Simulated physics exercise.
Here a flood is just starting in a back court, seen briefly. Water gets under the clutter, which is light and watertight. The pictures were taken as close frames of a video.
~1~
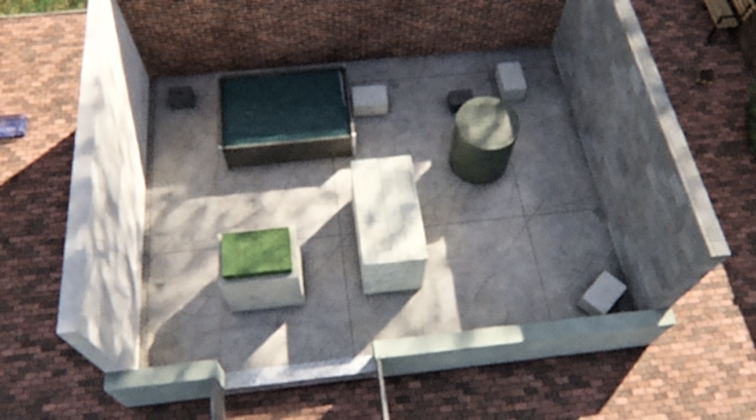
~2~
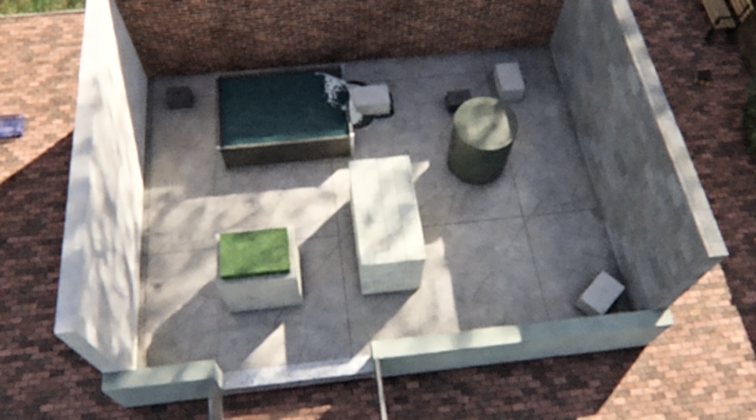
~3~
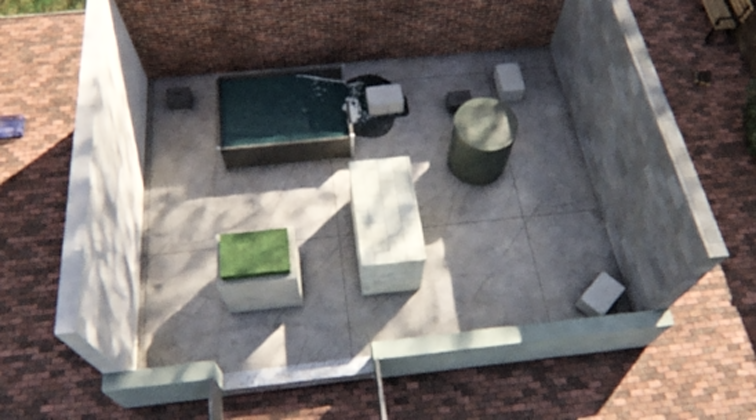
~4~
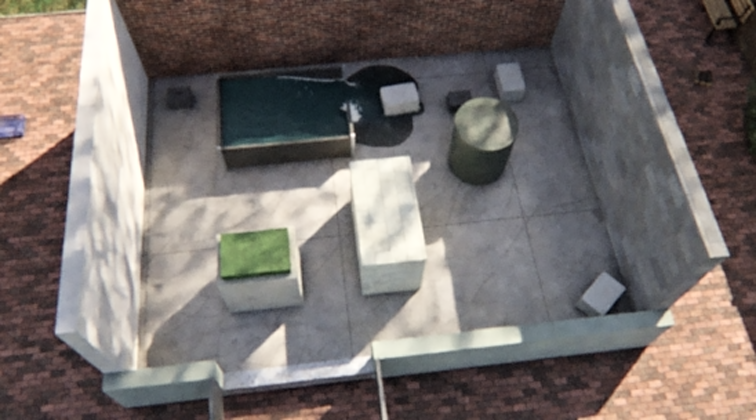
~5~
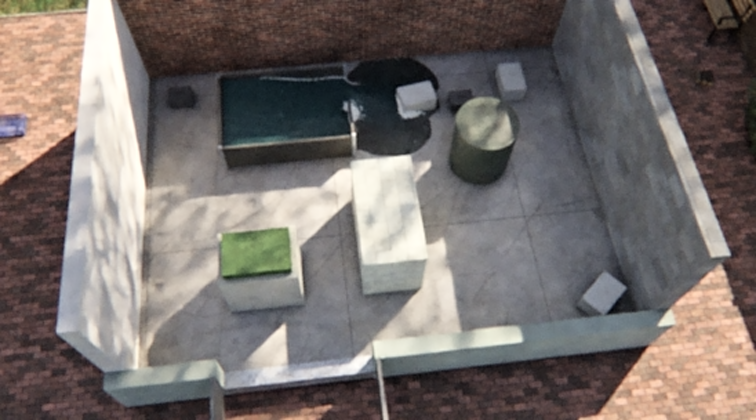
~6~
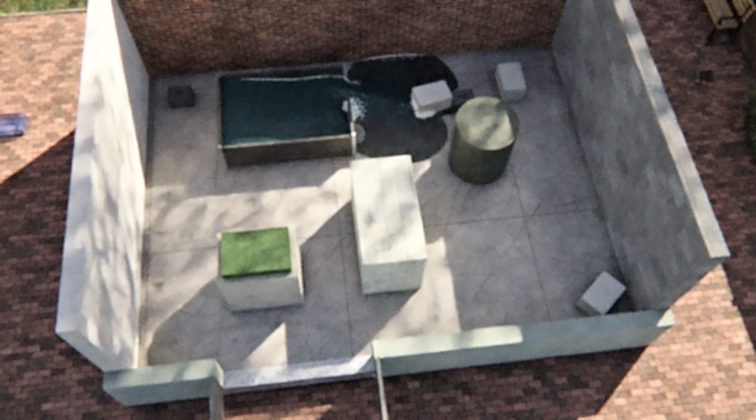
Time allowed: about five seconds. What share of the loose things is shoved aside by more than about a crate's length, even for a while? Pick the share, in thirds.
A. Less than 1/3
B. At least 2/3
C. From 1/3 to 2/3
From 1/3 to 2/3 (C).
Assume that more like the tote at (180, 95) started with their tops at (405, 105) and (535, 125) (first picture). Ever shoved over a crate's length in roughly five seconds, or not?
Going by the order given: Pushed clear, pushed clear.
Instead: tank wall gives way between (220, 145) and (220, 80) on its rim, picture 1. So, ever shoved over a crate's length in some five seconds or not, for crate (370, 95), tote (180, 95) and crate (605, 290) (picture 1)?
Taking them in order, short of it, covered the distance, short of it.
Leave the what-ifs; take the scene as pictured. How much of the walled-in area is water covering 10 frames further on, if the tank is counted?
Roughly 30 per cent.
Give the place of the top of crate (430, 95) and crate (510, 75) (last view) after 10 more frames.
My guess is around (509, 95) and around (549, 78).
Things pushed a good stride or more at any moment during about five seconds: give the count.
That adds up to 3.
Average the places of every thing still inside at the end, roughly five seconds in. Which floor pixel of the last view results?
Around pixel (471, 206).
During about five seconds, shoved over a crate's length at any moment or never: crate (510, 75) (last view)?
That one goes the full distance.
A moment on, 1 of 5 are well off their spots; 0 afloat.
Next, 3 of 5 are well off their spots; 0 afloat.
Later, 3 of 5 are well off their spots; 2 afloat.
In the end, 3 of 5 are well off their spots, and 3 have been at some point; 0 afloat.
